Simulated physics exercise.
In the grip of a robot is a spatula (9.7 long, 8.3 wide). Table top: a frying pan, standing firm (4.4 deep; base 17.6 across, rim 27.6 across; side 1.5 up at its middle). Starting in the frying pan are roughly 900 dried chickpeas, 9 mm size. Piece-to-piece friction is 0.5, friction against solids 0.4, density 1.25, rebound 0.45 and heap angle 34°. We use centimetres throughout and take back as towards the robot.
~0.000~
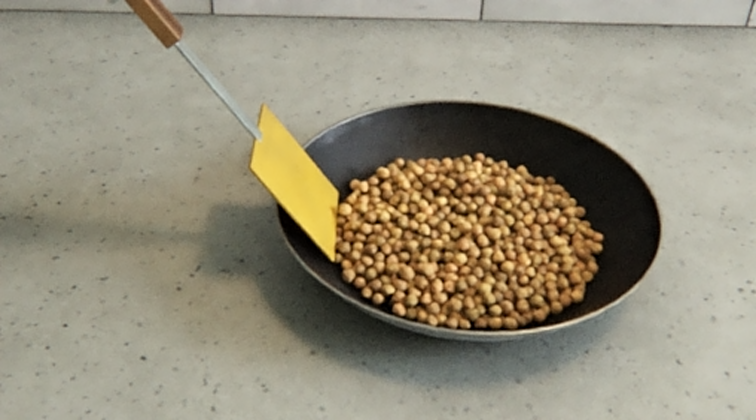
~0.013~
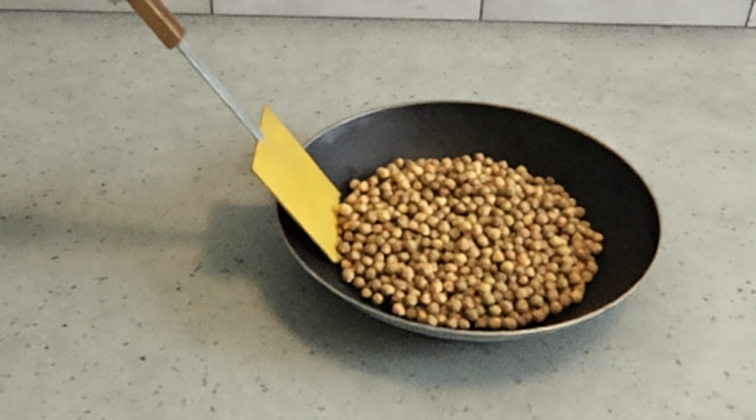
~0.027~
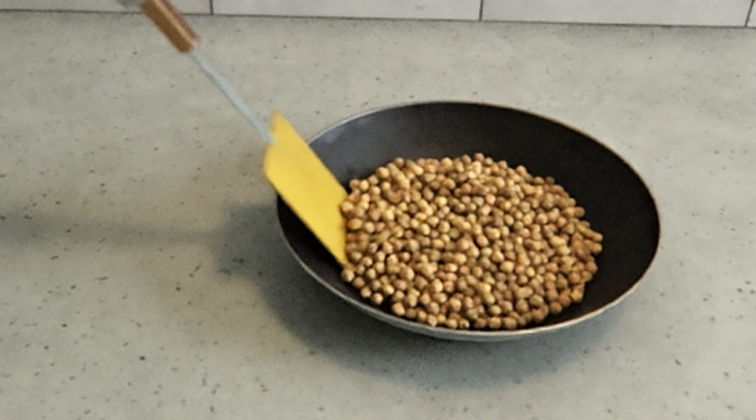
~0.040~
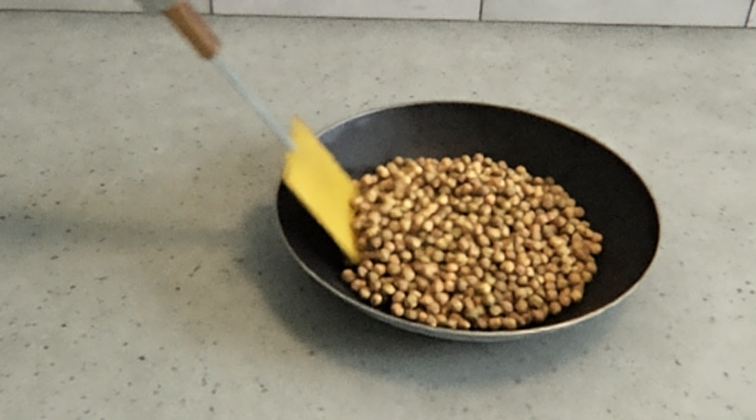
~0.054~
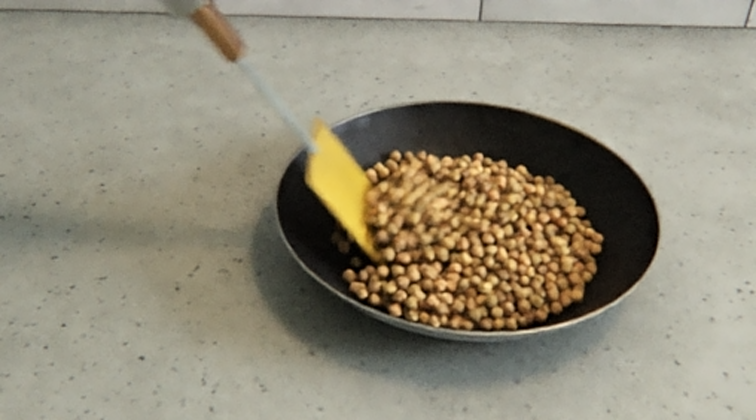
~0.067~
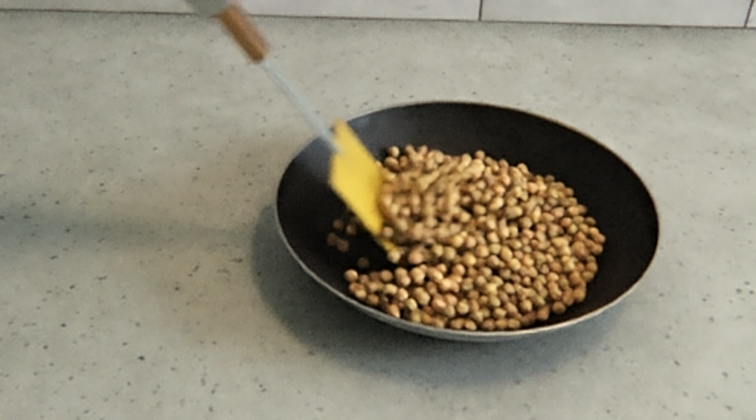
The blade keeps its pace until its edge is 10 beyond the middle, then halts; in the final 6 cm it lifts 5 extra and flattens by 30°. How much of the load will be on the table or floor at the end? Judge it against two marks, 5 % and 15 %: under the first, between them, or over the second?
Over the second, so above 15 %.
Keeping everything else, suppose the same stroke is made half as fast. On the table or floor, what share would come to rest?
10 per cent, roughly.
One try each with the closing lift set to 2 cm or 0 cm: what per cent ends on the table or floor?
Result, in order: Approx. 30 % and 20 %.
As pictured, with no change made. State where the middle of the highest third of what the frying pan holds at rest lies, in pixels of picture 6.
Somewhere near (556, 226) in the last picture.
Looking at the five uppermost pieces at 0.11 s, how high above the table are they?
They are near 10 cm up.
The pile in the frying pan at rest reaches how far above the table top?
It reaches about 4.0 cm.
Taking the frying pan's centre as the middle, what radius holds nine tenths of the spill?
That works out to near 85 cm.
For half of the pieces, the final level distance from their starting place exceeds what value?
Distance: Near 4 cm.
After 0.11 s, sloping 56°, highest piece 11 above the table; 897 in the frying pan, 3 on the blade or in flight.
After 0.15 s, sloping 49°, highest piece 15 above the table; 889 in the frying pan, 11 on the blade or in flight.
After 0.37 s, sloping 26°, highest piece 14 above the table; 665 in the frying pan, 101 on the table or floor, 134 on the blade or in flight.
After 1.42 s, sloping 26°, highest piece 4 above the table; 665 in the frying pan, 235 on the table or floor.
In the end, 665 in the frying pan, 235 on the table or floor. That is 26 % on the table or floor.
